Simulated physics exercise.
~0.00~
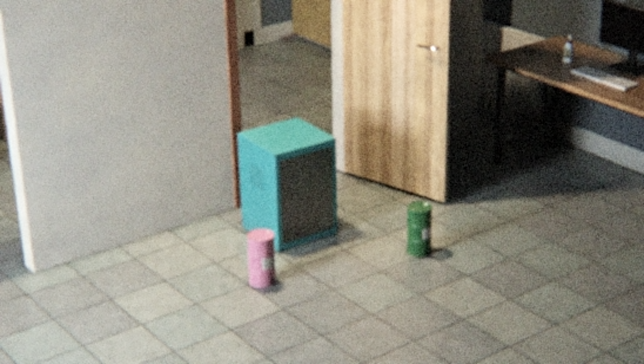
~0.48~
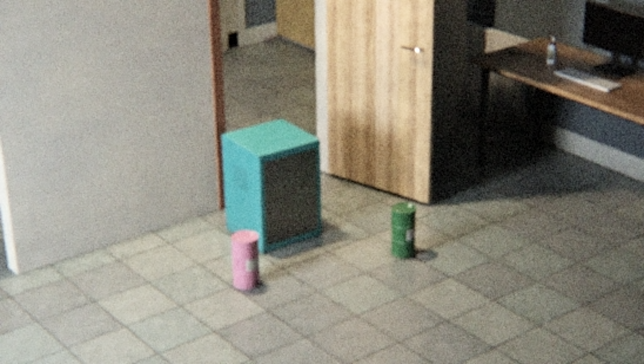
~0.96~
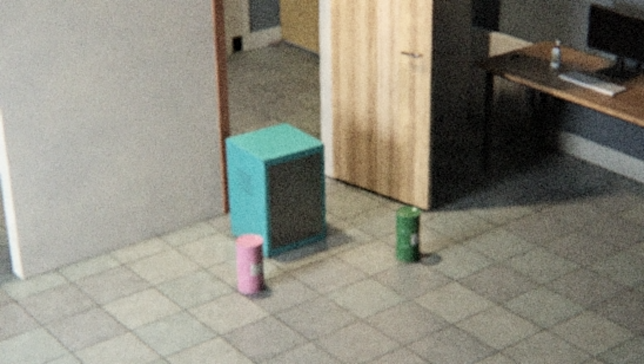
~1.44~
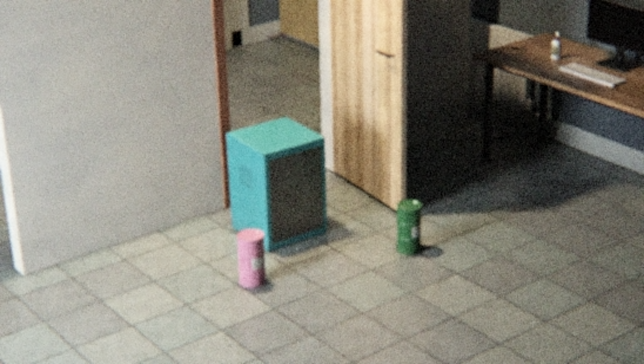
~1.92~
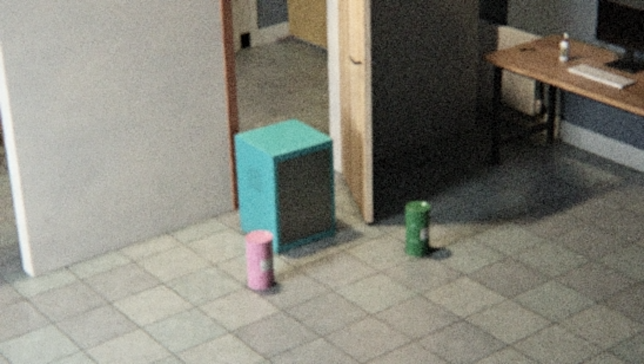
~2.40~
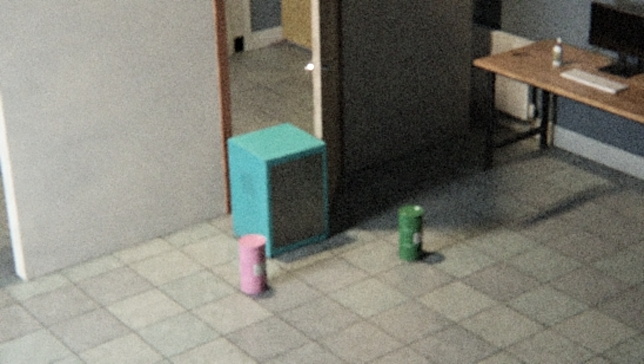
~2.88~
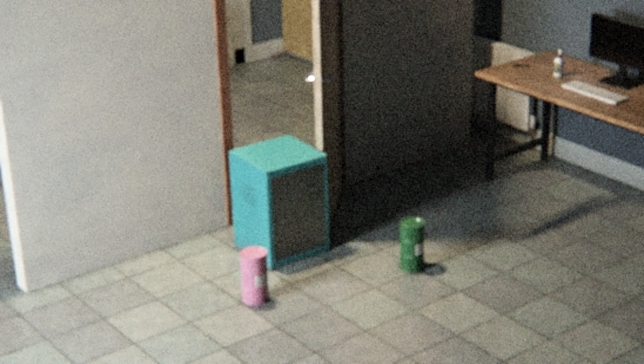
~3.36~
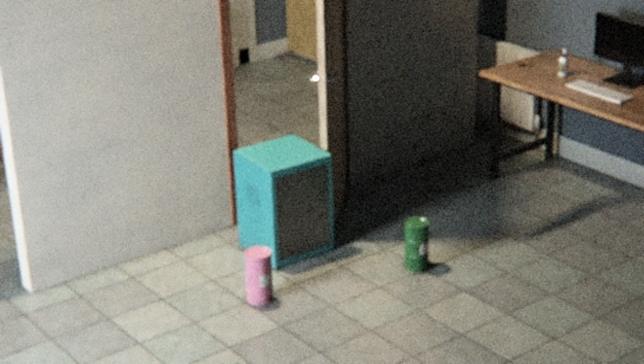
At first, a pale wooden door stands wide open in a tiled room, with a boxy turquoise appliance to its left, a pink canister and a green canister on the floor nearby, and a desk with a monitor at the right. The door begins to swing slowly leftward, towards its frame. It keeps turning, its wooden face narrowing to a thin strip until mostly its edge shows beside the turquoise appliance. There it stops, still partly open, while the appliance and both canisters remain where they were. The view sways slightly throughout, and nobody is seen.
